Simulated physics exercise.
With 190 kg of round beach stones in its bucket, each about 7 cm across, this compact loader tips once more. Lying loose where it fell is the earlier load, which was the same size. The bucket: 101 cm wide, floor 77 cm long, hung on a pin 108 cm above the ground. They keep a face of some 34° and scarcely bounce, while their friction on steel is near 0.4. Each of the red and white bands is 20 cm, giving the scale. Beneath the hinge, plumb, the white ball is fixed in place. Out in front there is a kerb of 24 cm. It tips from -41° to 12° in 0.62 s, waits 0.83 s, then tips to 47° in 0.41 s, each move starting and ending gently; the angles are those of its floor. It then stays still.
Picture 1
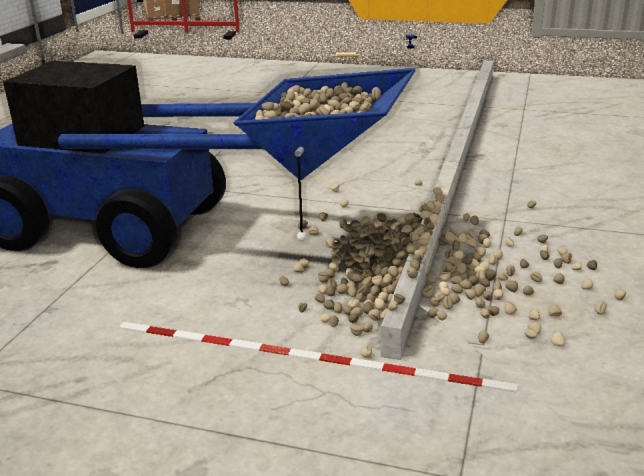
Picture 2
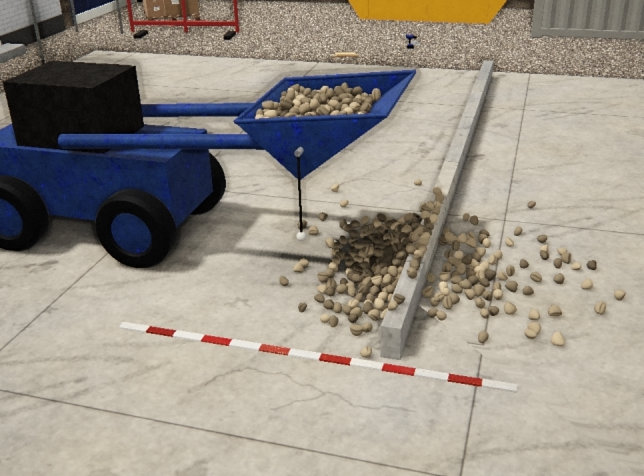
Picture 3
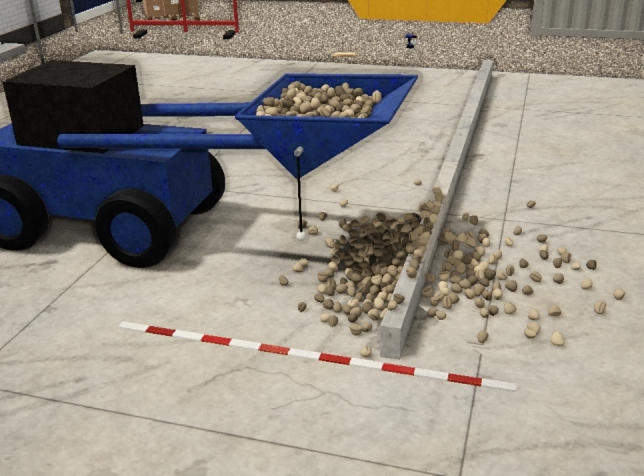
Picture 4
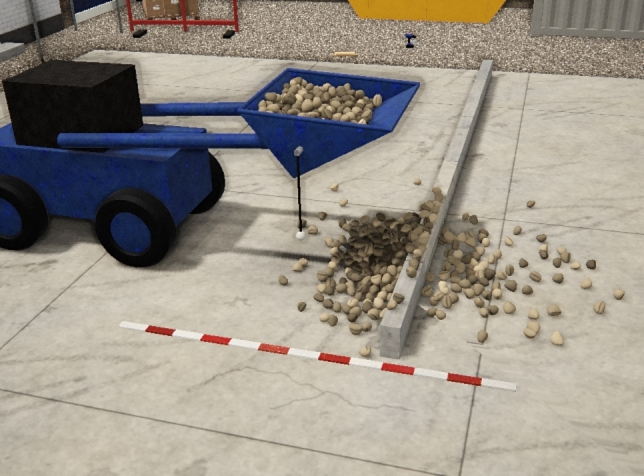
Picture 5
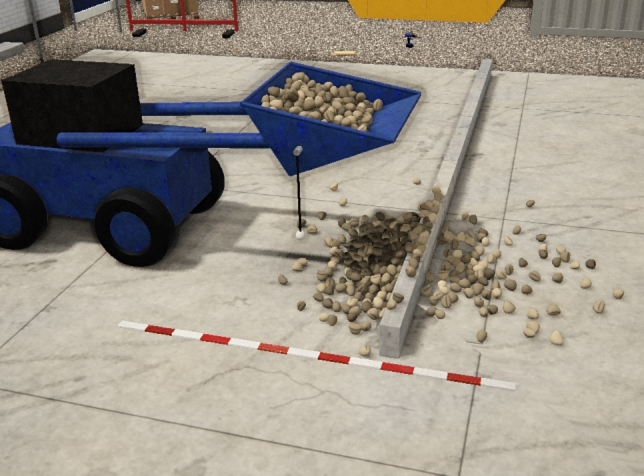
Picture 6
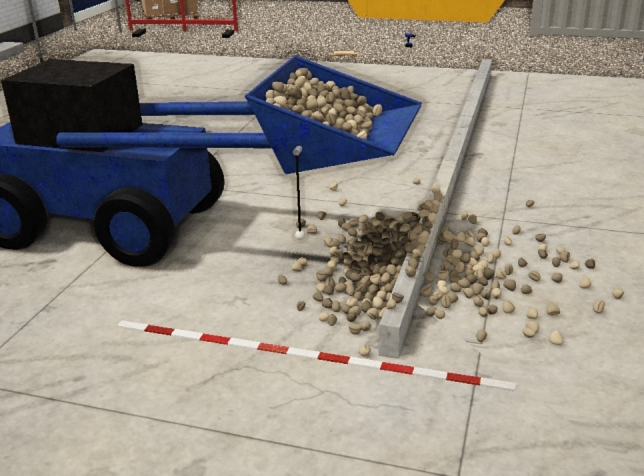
A blue loader slowly tilts its stone-filled bucket forward above scattered stones by a kerb.
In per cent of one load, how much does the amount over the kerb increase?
About 40 per cent.
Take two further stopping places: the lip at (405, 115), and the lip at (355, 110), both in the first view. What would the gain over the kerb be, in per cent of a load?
I'd expect near 55 per cent first and near 10 per cent next.
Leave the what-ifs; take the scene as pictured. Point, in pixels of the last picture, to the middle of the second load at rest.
The middle ends up near (403, 254).
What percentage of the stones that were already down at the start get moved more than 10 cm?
5 per cent.
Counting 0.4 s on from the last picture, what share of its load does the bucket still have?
That works out to about 100 %.
Then, 0.2 s after the last picture the floor is at 3°; in per cent of one load, 100 in the bucket, 75 on this side of the kerb, 25 over the kerb; the foremost stones are at (581, 274).
Then, 0.4 s after the last picture the floor is at 12°; in per cent of one load, 100 in the bucket, 75 on this side of the kerb, 25 over the kerb; the foremost stones are at (581, 274).
Then, 2.0 s after the last picture the floor is at 47°; in per cent of one load, 0 in the bucket, 135 on this side of the kerb, 65 over the kerb; the foremost stones are at (603, 289).
Then, 4.5 s after the last picture the floor is at 47°; in per cent of one load, 0 in the bucket, 135 on this side of the kerb, 65 over the kerb; the foremost stones are at (606, 289). Net gain over the kerb, 40.
